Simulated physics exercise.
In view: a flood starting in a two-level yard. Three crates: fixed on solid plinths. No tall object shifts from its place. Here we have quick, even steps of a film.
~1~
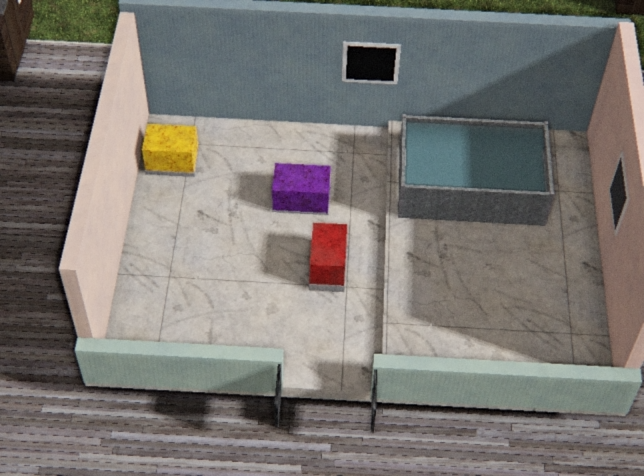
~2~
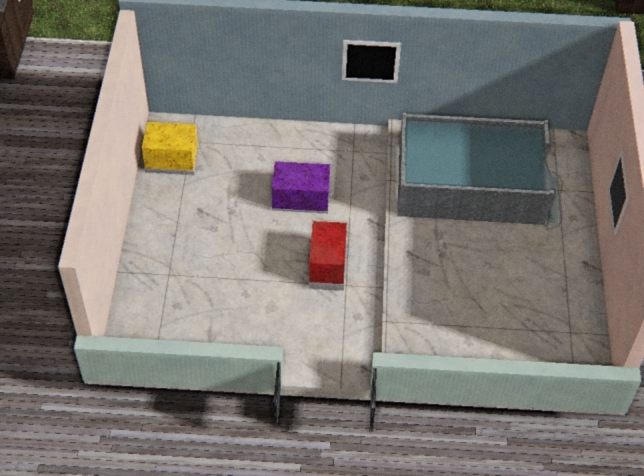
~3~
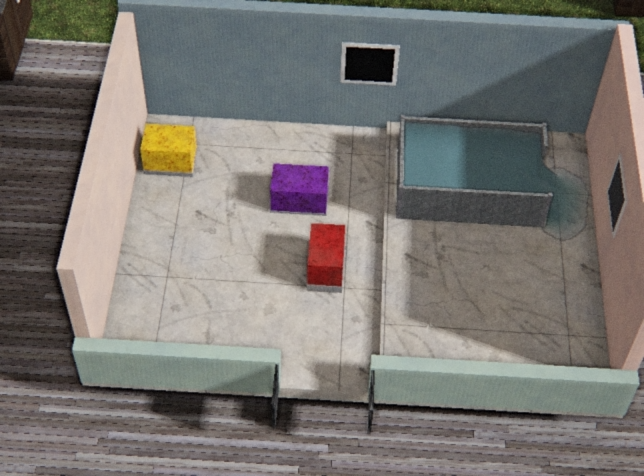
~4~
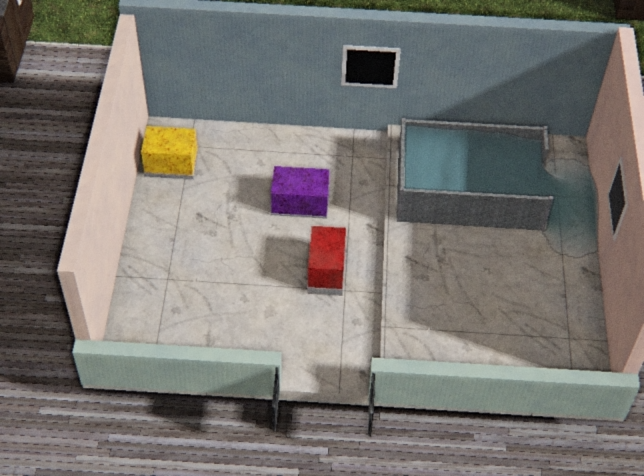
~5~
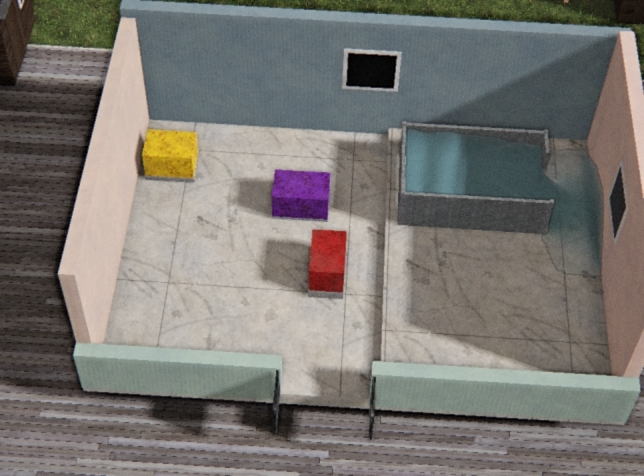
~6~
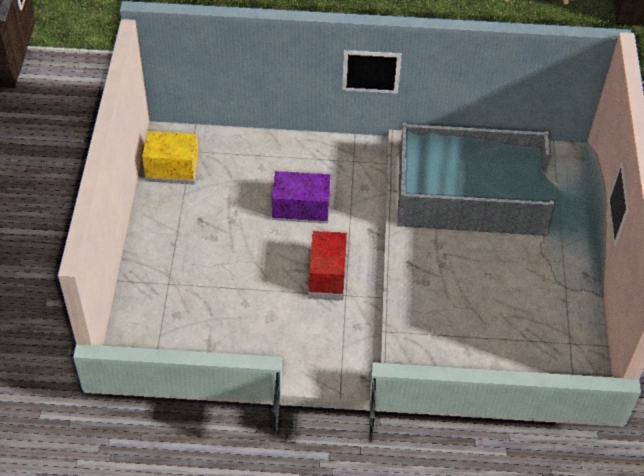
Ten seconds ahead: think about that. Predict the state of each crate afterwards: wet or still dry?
The purple crate is touched by water, the red crate remains untouched by water, the yellow crate is touched by water.
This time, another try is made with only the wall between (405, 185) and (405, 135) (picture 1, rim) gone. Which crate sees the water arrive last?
My answer: The yellow-painted one.
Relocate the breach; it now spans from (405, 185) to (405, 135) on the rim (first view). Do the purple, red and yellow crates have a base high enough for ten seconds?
Going through them, the purple gets reached, the red gets reached and the yellow gets reached.
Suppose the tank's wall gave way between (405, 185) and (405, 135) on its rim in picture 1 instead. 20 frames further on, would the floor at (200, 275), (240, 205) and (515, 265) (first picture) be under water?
In order: Swamped, swamped, spared.
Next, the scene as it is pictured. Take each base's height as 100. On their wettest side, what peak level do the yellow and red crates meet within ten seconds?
Roughly 170 and 60 per cent respectively.
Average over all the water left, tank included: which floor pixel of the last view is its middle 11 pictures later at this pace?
The water's centre sits above (513, 217).
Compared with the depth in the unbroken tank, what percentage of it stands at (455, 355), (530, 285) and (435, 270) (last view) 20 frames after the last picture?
I'd put them at close to 18 per cent, then 2 per cent, then 0 per cent.
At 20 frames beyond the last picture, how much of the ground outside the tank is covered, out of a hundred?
That works out to some 50 in a hundred.
A moment on, water covers 15 % of the floor; the purple crate not reached, the red crate not reached, the yellow crate not reached.
Next, water covers 25 % of the floor; the purple crate not reached, the red crate not reached, the yellow crate not reached.
Then, water covers 50 % of the floor; the purple crate water round its plinth, the red crate not reached, the yellow crate not reached.
Later, water covers 90 % of the floor; the purple crate water round its plinth, the red crate water round its plinth, the yellow crate water round its plinth.
In the end, water covers 100 % of the floor; the purple crate was topped, the red crate stayed above the water, the yellow crate was topped.
